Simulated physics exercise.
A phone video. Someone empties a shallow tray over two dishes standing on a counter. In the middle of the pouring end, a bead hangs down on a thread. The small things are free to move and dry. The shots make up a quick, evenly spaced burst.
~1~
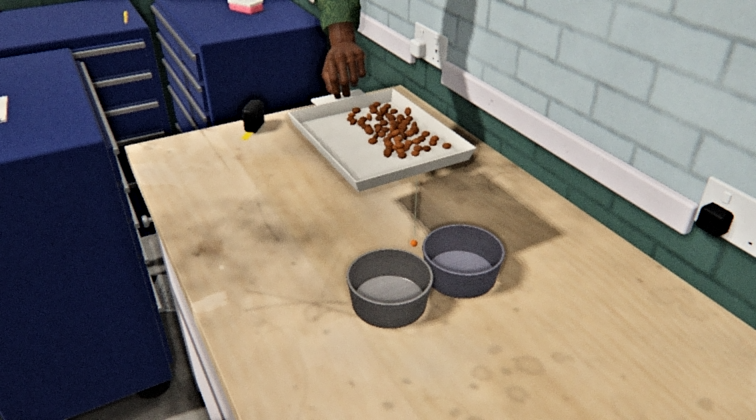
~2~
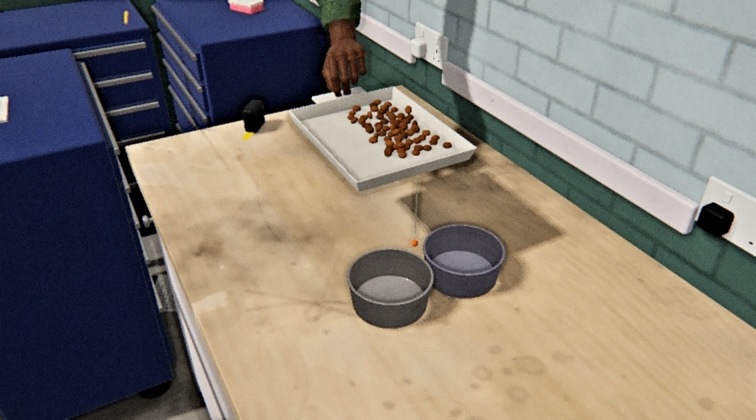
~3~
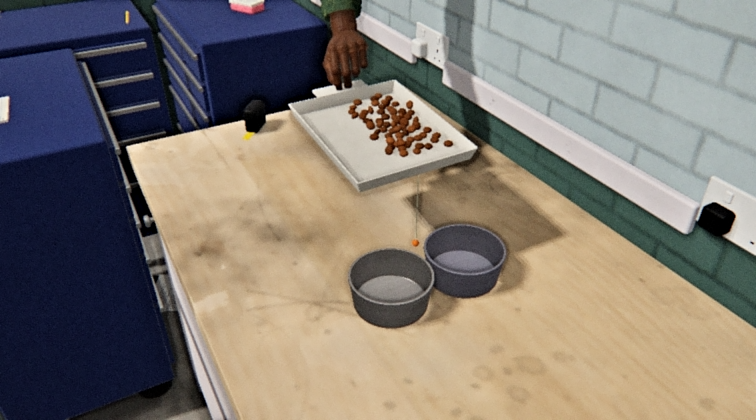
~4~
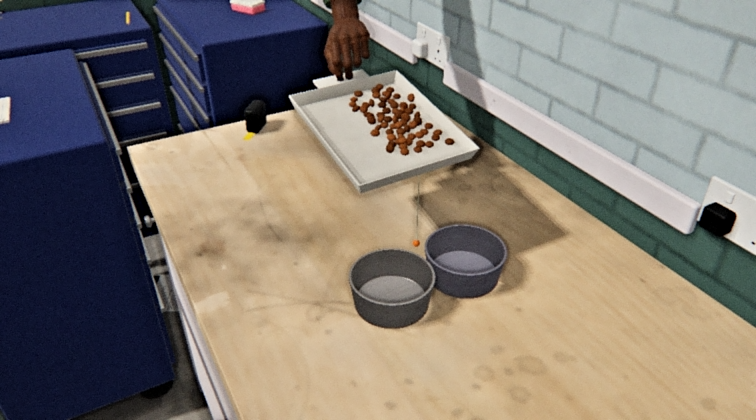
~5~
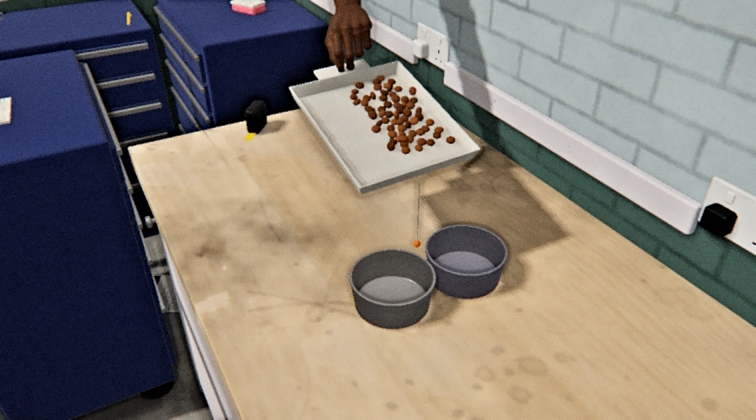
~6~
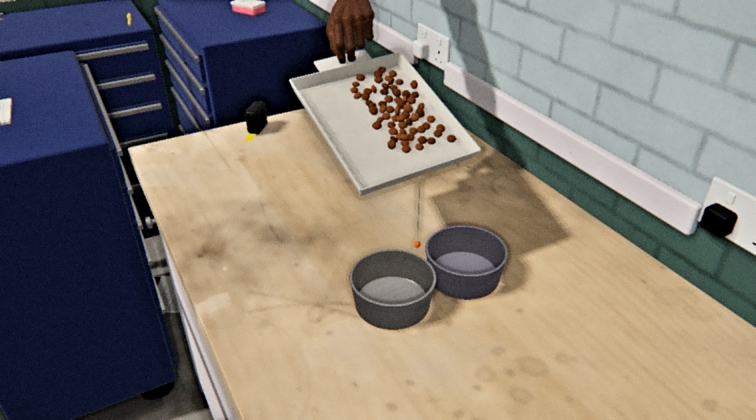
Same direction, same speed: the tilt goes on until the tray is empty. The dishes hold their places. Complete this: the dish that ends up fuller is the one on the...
Left.
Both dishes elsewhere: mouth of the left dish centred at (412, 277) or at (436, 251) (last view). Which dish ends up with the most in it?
First the dish on the left, then the left-hand dish.
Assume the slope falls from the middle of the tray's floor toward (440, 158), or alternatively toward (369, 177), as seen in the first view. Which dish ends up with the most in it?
For the first heading it's the dish at right, and for the second it's the dish at left.
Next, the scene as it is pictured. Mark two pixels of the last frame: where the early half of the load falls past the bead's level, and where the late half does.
The first part passes (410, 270); everything after passes (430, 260).
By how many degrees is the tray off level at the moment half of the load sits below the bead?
I'd put it at about 110 degrees.
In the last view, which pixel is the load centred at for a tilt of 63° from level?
The middle of the pieces sits at roughly (419, 166).
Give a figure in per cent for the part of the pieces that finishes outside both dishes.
Roughly 10 per cent.
Just after the last frame, tray tipped steeply; almost all on the tray; just a few in the air.
A moment on, tray tipped past a quarter turn; roughly half on the tray; roughly a quarter in the left dish; about a tenth in the right dish; about a tenth outside both; roughly a quarter in the air.
Further on, tray tipped past a quarter turn; roughly two thirds in the left dish; roughly a quarter in the right dish; about a tenth outside both.
When it is over, tray tipped past a quarter turn; roughly two thirds in the left dish; roughly a quarter in the right dish; about a tenth outside both.
